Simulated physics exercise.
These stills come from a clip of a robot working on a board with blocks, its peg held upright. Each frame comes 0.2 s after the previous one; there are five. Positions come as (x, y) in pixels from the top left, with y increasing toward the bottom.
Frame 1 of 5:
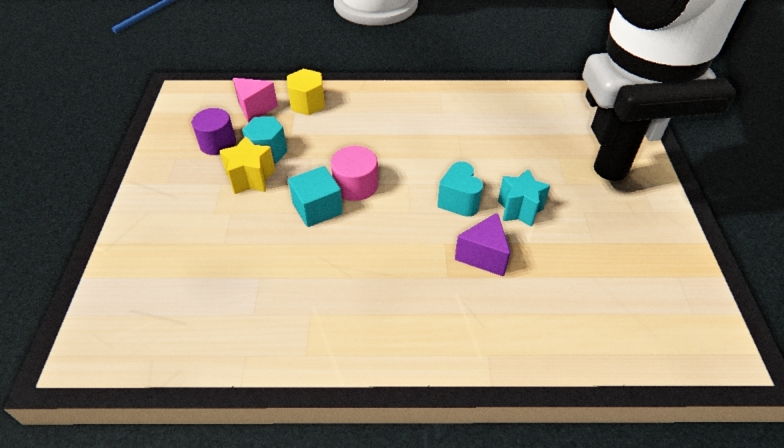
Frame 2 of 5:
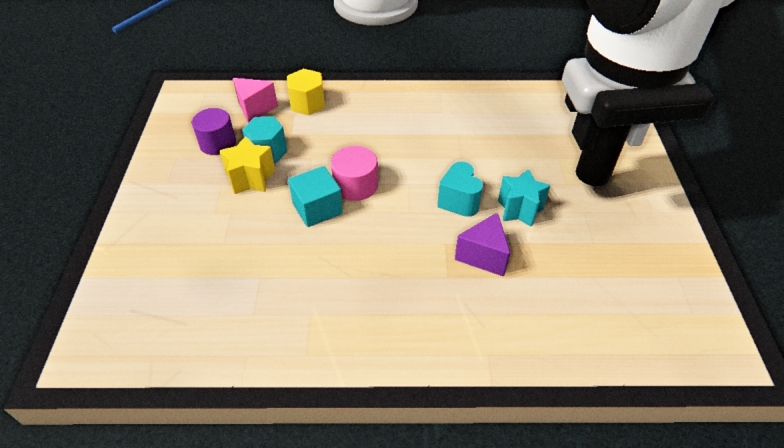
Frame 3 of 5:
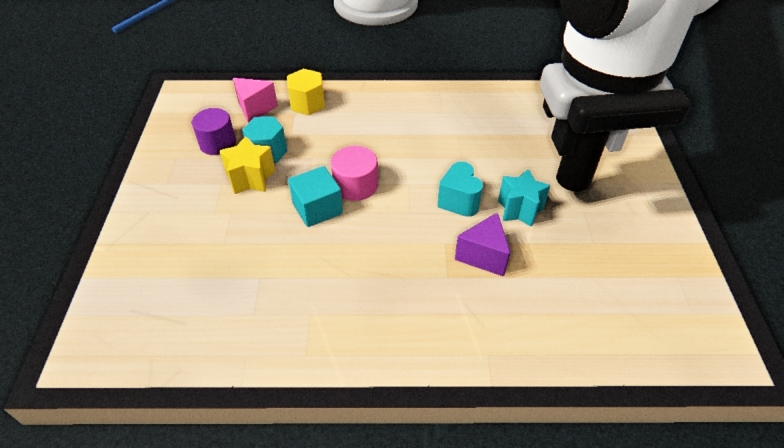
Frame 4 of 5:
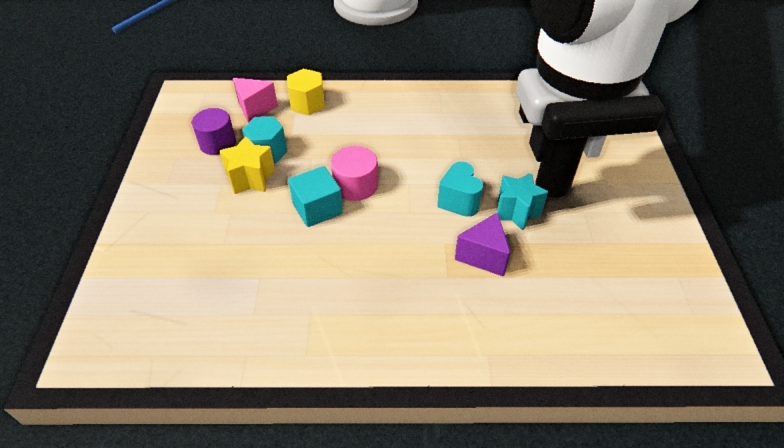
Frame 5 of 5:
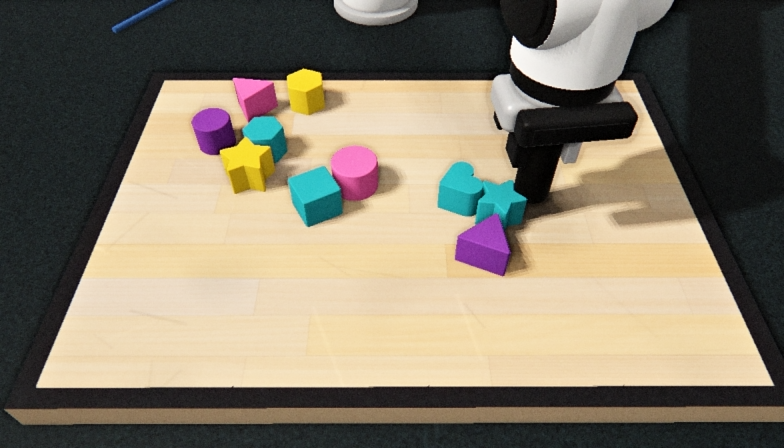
A white and black robot arm stands over the upper right of a pale wooden board with dark edges, seen from above at a fixed angle. Pink, purple, yellow and turquoise blocks cluster at upper left, while a turquoise heart, turquoise star and purple triangular block sit right of centre. The arm slides its black peg leftward and slightly nearer, then pushes the star left toward the heart.
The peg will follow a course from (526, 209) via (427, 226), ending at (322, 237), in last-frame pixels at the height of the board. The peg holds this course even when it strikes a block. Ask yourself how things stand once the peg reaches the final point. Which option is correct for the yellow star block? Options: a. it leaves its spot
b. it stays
The answer is b.
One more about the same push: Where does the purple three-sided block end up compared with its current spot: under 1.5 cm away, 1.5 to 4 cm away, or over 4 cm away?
From 1.5 to 4 cm.
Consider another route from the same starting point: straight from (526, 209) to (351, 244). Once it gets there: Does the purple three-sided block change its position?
Yes, that is how it ends up.
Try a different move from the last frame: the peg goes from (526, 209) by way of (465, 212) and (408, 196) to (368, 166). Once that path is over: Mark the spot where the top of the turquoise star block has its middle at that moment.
The middle of its upper face will lie at (427, 207).
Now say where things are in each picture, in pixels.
Tip of the peg at (611, 170), middles of tops, yellow star block at (245, 154), turquoise heart block at (462, 178), purple three-sided block at (488, 233), turquoise star block at (526, 185), in the first picture.
Peg at (593, 175), nothing pushed, in the second picture.
Peg at (573, 180), nothing pushed, in the third picture.
Peg at (553, 186), turquoise star block at (523, 188), in the fourth picture.
Peg at (531, 192), yellow star block at (245, 154), turquoise heart block at (462, 178), purple three-sided block at (488, 233), turquoise star block at (502, 194), in the fifth picture.
The first path, step by step. One third of the way, peg at (464, 204); turquoise heart block at (430, 179), turned 90° clockwise; purple three-sided block at (468, 242), turned 80° anticlockwise; turquoise star block at (434, 209).
Two thirds of the way, peg at (392, 212); turquoise heart block at (424, 178), turned 110° clockwise; purple three-sided block at (468, 242), turned 80° anticlockwise; turquoise star block at (368, 226), turned 30° anticlockwise.
At the end, peg at (319, 219); yellow star block unmoved; turquoise heart block at (424, 178), turned 110° clockwise; purple three-sided block at (468, 242), turned 80° anticlockwise; turquoise star block at (337, 239), turned 90° anticlockwise.
